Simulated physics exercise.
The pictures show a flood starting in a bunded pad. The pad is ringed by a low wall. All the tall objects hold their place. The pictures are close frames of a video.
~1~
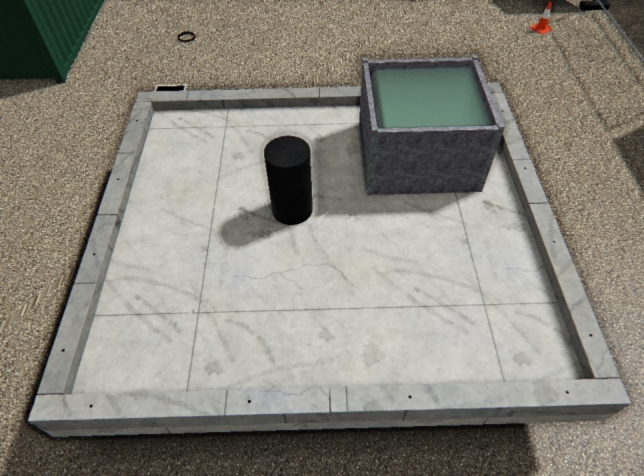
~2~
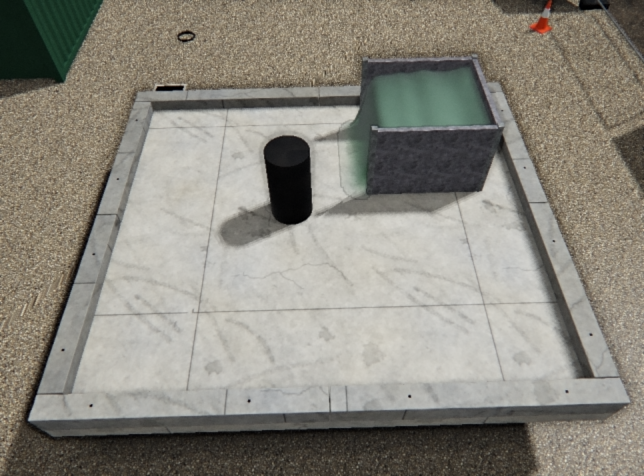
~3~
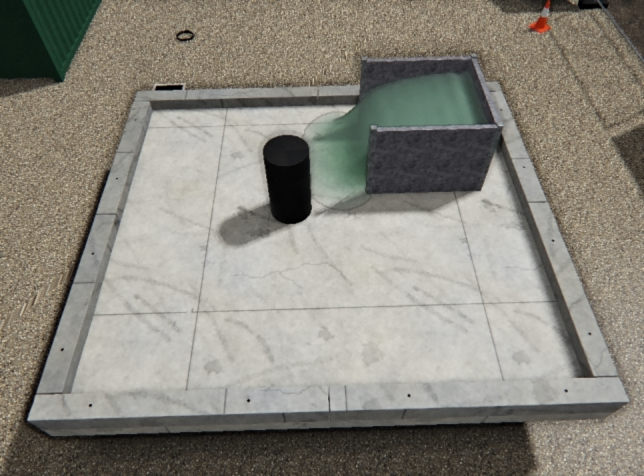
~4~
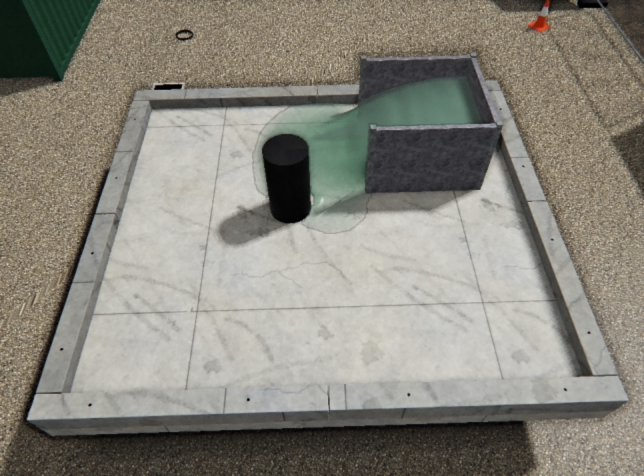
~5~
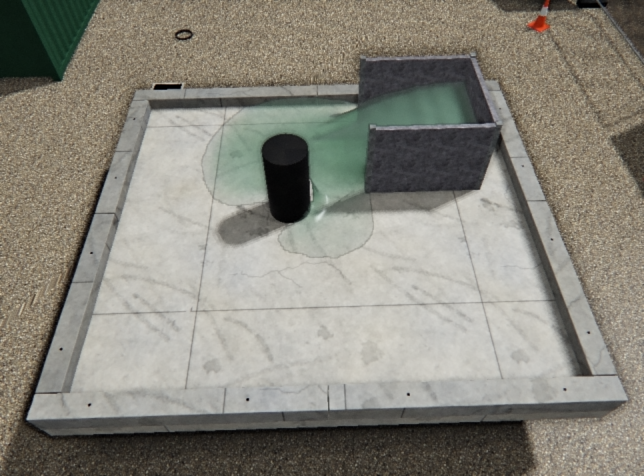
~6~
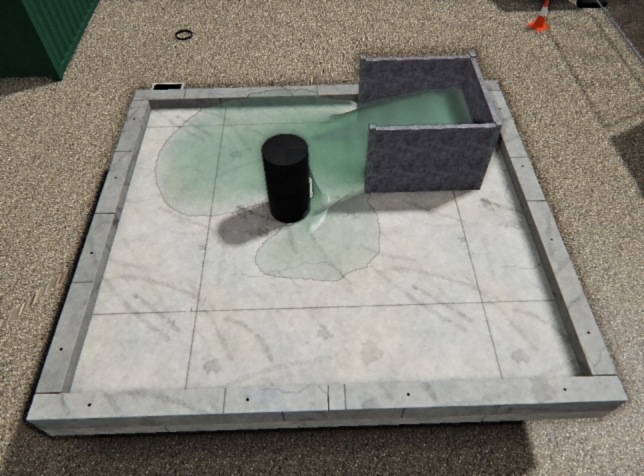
We see green-tinted water standing in a stone-sided tank on a walled pale pad, then pouring out its left side, reaching a black cylinder, flowing around it, and spreading across the floor to the left and toward the viewer.
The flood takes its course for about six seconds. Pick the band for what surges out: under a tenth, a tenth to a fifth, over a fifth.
Over the wall goes more than a fifth.
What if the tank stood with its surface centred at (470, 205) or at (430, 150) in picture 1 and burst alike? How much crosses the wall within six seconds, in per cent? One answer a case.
Near 24 and 14 in a hundred.
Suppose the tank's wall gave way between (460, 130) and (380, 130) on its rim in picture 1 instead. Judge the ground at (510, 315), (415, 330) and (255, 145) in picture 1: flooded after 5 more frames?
One after the other: Flooded, covered, clear.
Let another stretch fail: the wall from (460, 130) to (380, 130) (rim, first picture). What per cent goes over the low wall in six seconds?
About 22 per cent.
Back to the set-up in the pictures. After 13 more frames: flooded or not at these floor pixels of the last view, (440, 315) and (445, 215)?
In that order: Flooded, dry.
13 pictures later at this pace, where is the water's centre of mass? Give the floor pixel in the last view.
At about (254, 186).
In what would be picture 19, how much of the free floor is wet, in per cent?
Near 65 in a hundred.
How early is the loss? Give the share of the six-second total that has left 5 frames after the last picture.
Near 5 in a hundred.
A moment on, water covers 35 % of the floor; the low wall has let 0 % over.
Next, water covers 40 % of the floor; the low wall has let 2 % over.
Then, water covers 55 % of the floor; the low wall has let 20 % over.
Later, water covers 60 % of the floor; the low wall has let 25 % over.
In the end, water covers 80 % of the floor; the low wall has let 25 % over.
